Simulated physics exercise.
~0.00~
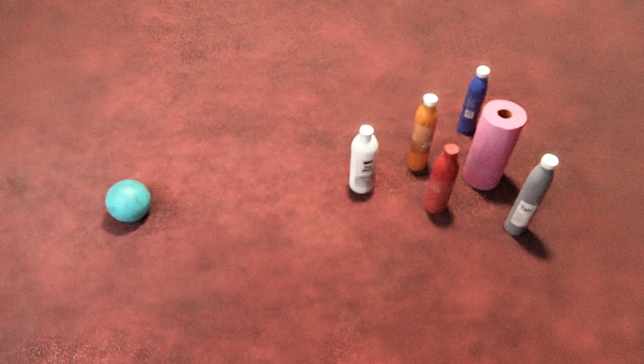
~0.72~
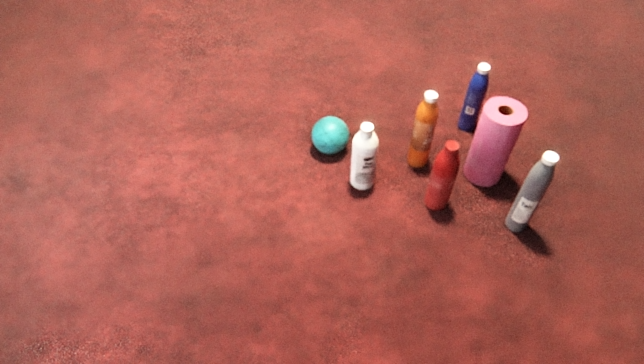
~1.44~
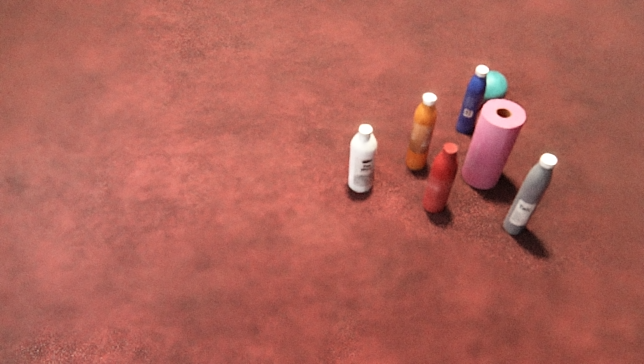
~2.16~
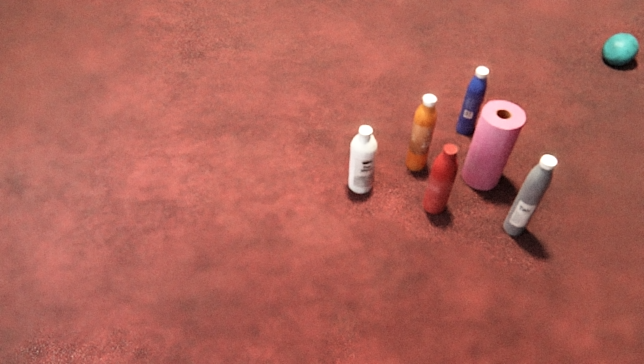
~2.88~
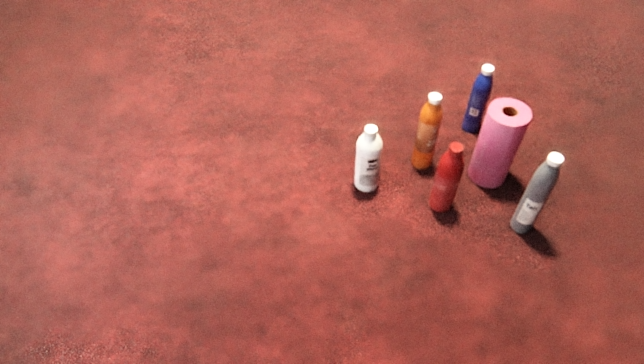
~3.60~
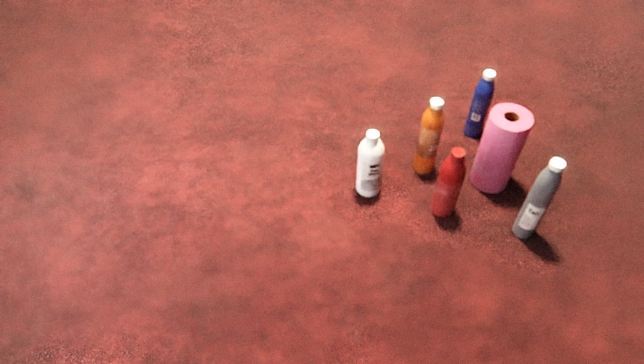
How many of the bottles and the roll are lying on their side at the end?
None of them are lying on their side; the five bottles and the pink roll are all still upright.
